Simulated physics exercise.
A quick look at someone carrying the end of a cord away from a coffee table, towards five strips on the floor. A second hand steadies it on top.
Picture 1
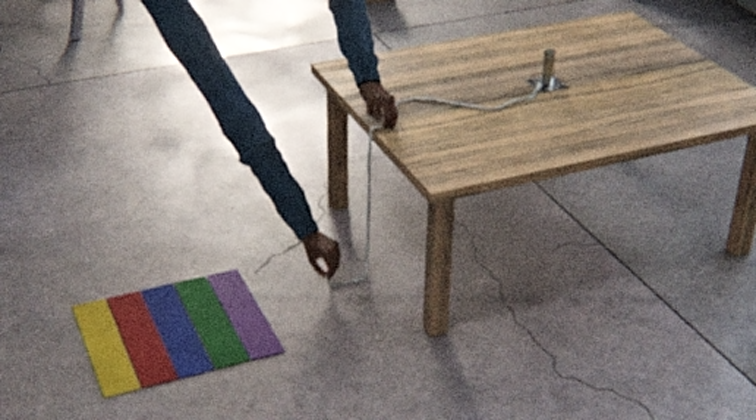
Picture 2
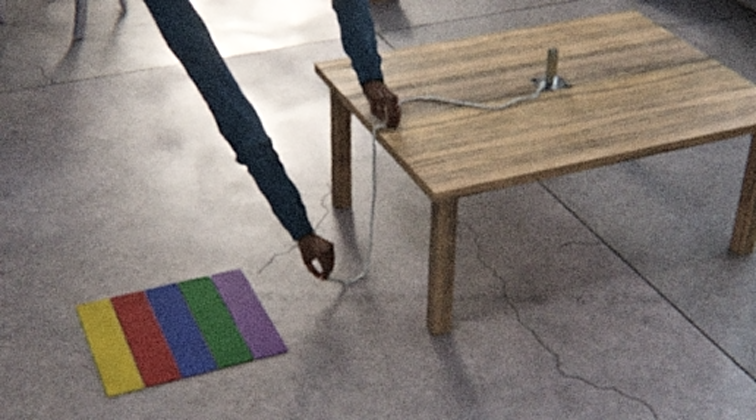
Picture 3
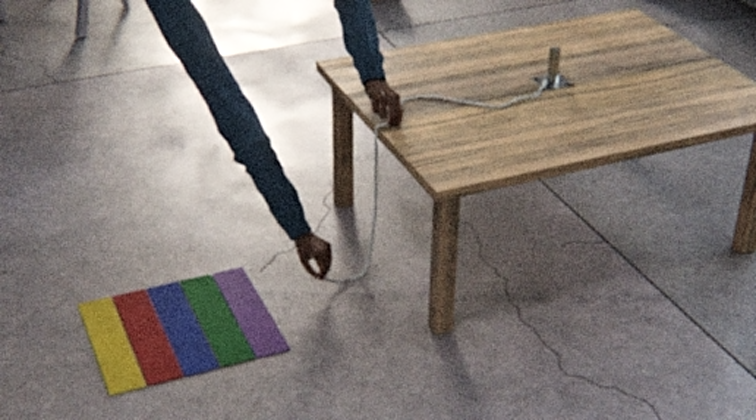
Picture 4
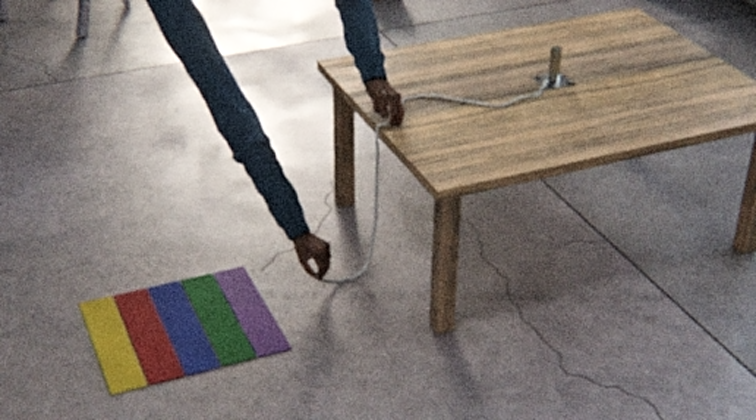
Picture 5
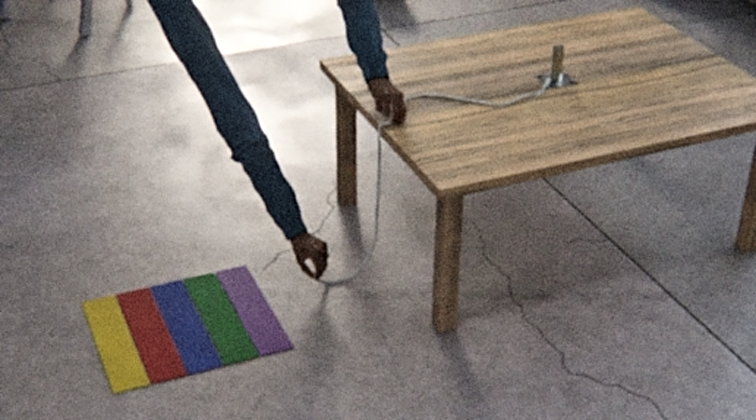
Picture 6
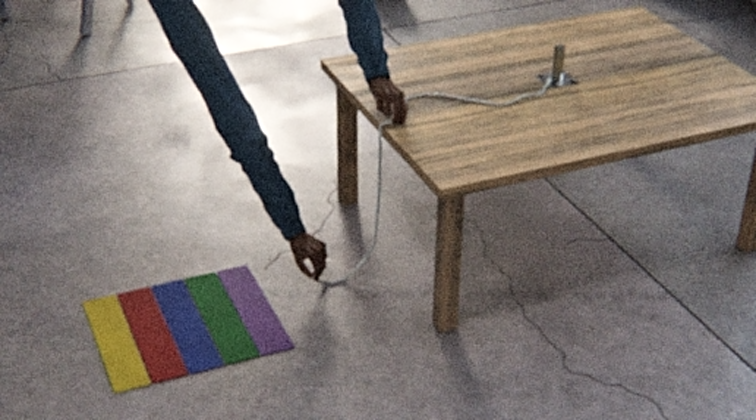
On a grey, cracked concrete floor, seen from above at an angle, a wooden coffee table stands at the right with a pale cord running from a small upright post across its top. Yellow, red, blue, green and purple strips lie at lower left, while dark-sleeved arms reach in from the top, one hand at the table's edge, the other holding the cord's end low. The lower hand edges slightly left, the slack cord curving beneath, as the view drifts very slightly.
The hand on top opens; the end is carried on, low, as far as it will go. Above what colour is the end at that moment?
It gets as far as the red strip.
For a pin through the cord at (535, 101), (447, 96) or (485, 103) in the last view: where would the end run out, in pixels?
Near (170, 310), (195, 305) and (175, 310).
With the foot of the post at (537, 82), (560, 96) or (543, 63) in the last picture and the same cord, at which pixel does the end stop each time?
Try by try, around (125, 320), (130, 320) and (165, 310).
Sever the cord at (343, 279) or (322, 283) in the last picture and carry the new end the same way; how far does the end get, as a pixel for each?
Try by try, around (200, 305) and (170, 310).
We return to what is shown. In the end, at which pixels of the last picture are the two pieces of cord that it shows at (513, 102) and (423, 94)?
About (485, 95), and the other about (399, 114).
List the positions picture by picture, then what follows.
In the first picture, end (327, 276); purple (260, 339); green (225, 348); blue (189, 357); red (153, 366); yellow (116, 375).
In the second picture, end (322, 277); cord through (533, 95) (477, 106) (405, 101) (377, 129) (374, 196) (368, 262).
In the third picture, end (319, 277).
In the fourth picture, end (317, 277); cord through (536, 93) (480, 104) (408, 99) (380, 127) (376, 194) (369, 260).
In the fifth picture, end (315, 277).
In the sixth picture, end (313, 277); cord through (540, 91) (484, 103) (411, 97) (383, 126) (379, 193) (364, 259).
Soon after, end near (224, 298); over green.
Then, end near (177, 309); over blue.
At full stretch, end near (149, 316); over red. The red one.
